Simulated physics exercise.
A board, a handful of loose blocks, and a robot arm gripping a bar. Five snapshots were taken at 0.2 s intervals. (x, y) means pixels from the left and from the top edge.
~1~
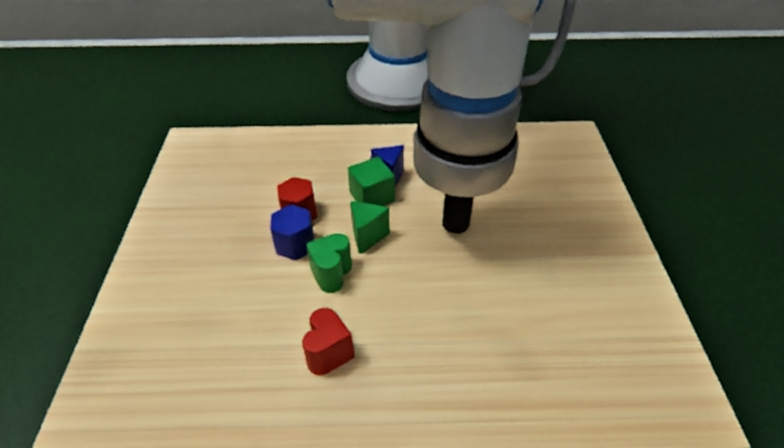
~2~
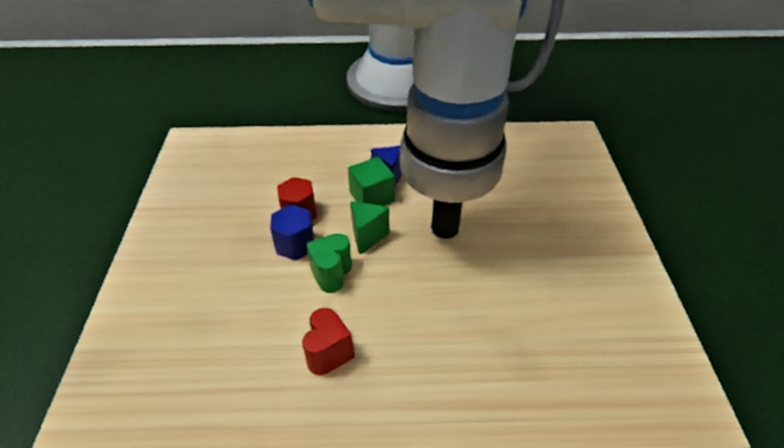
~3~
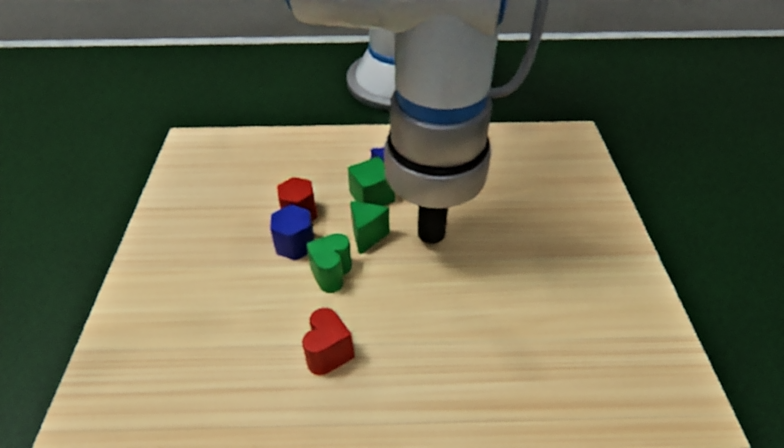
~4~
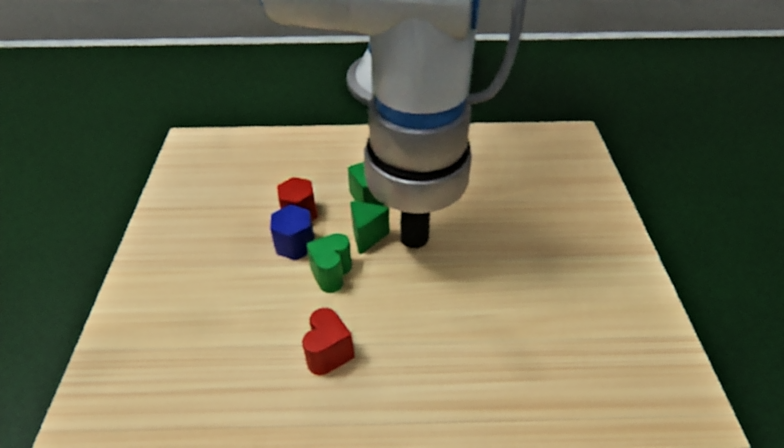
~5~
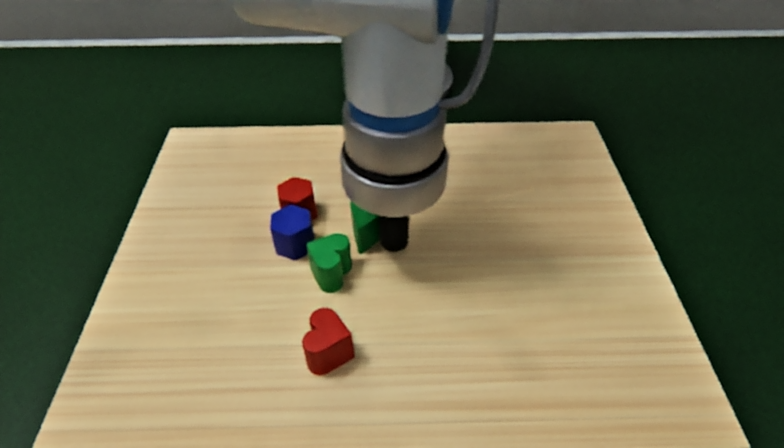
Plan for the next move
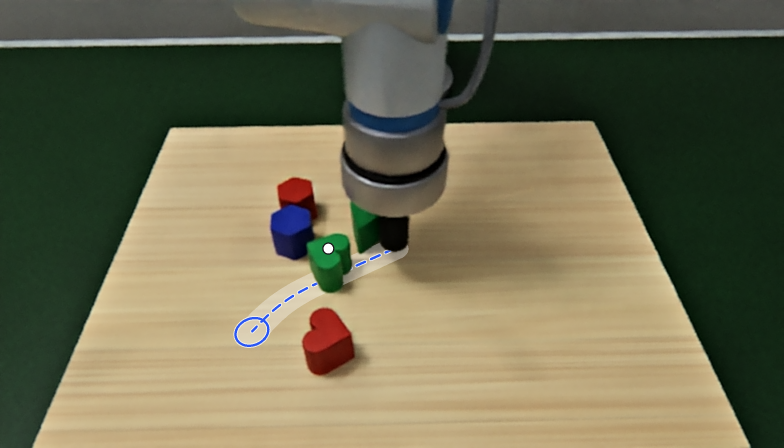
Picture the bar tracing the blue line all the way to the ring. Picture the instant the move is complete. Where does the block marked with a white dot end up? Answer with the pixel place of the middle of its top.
For the centre of its top, I'd go with (199, 311).
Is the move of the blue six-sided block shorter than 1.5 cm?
Final answer: Yes.
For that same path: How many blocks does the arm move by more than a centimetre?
Counting only shifts above 1 cm, I get one block.
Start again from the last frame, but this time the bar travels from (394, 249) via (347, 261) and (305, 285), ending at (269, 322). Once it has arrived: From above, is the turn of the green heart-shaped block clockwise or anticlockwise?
Rotation: Counter-clockwise.
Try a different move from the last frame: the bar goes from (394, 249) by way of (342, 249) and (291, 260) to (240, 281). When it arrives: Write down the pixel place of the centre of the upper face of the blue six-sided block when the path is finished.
Located at (259, 217).
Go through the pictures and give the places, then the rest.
In the first picture, bar tip (456, 224); block tops, blue six-sided block (290, 219); green heart-shaped block (328, 249); green three-sided block (366, 212).
In the second picture, bar (445, 229); blocks unchanged.
In the third picture, bar (431, 234); blocks unchanged.
In the fourth picture, bar (414, 238); blocks unchanged.
In the fifth picture, bar (394, 242); blue six-sided block (290, 219); green heart-shaped block (328, 249); green three-sided block partly hidden.
Path on the board, from (394, 249) over (322, 281) to (252, 332); the dot is on the green heart-shaped block.
What follows on the original path. One third of the way, bar (345, 263); green heart-shaped block (307, 258).
Two thirds of the way, bar (295, 287); green heart-shaped block (252, 284).
At the end, bar (250, 325); blue six-sided block in place; green heart-shaped block (199, 312), turned 25° clockwise; green three-sided block in place.
